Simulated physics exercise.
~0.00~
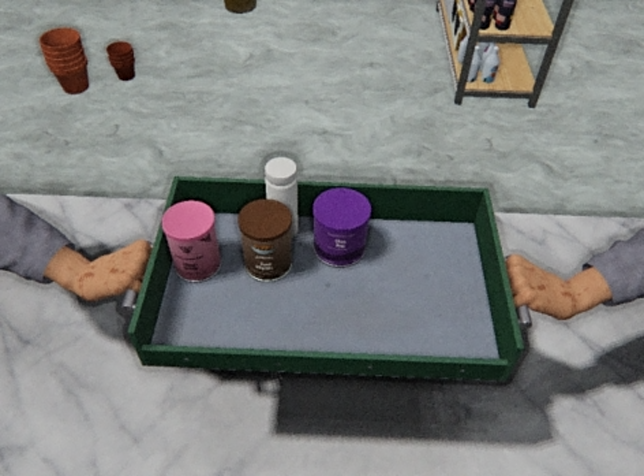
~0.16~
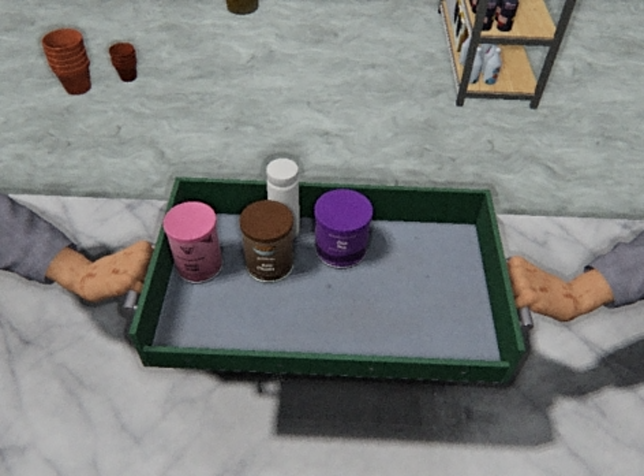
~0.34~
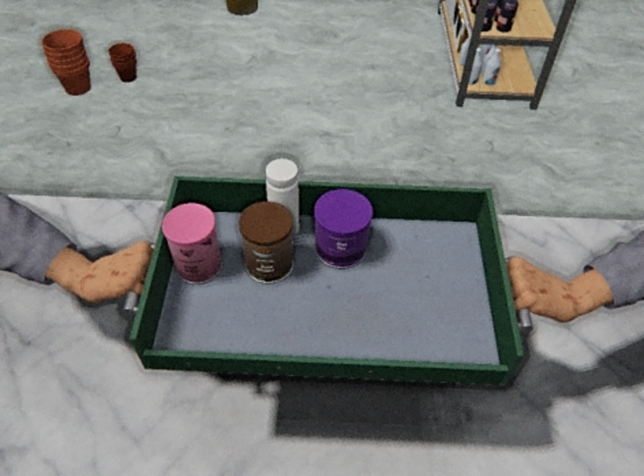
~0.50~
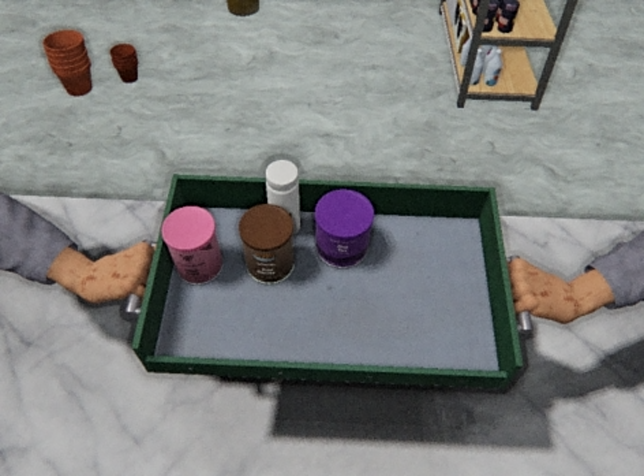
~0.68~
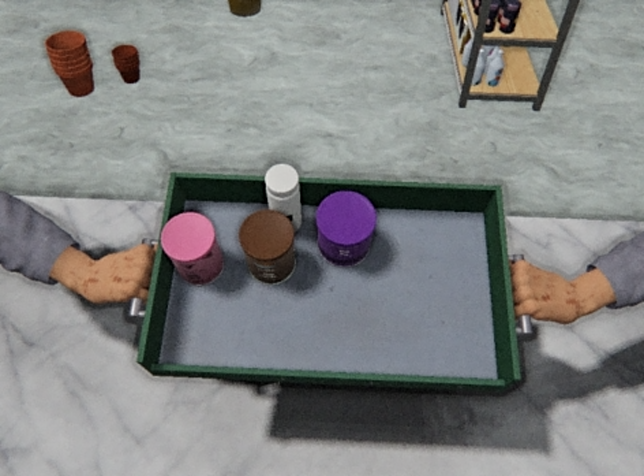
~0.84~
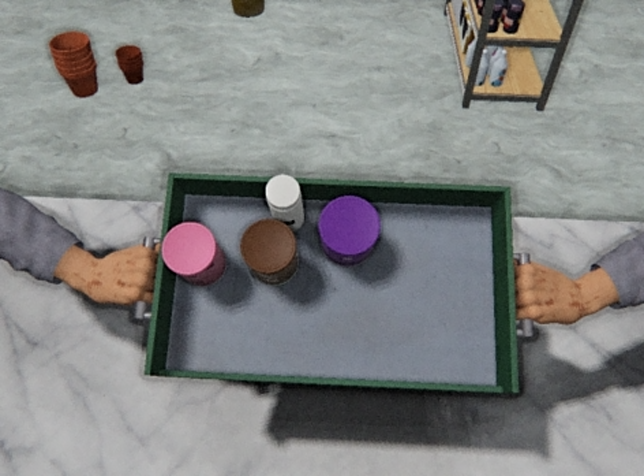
Two hands hold a green crate of four containers level, then tilt its near side down.
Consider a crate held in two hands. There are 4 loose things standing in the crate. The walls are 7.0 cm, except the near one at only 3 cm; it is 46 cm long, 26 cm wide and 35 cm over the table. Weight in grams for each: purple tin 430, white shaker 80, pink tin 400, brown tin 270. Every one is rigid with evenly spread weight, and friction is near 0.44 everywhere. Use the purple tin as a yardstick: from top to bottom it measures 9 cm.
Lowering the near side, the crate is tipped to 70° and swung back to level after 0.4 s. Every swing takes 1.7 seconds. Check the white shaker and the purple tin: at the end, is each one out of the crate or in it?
At the end the white shaker is out of the crate, the purple tin is out of the crate.
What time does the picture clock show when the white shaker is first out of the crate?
Roughly at the 1.4 s mark.
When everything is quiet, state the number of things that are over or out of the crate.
The count is 4.
Around 1.24 s, tip 55°, near side down; white shaker tipped 41° against what carries it near (301, 352); purple tin tipped 20° against what carries it near (347, 367); brown tin tipped 54° against what carries it.
Around 1.54 s, tip 67°, near side down; purple tin, white shaker, pink tin and brown tin now out of the crate.
Around 2.84 s, tip 50°, near side down.
Around 3.34 s, tip 15°, near side down.
Finally (4.4 s), out of the crate, purple tin, white shaker, pink tin and brown tin. In the last view, purple tin near (340, 465).
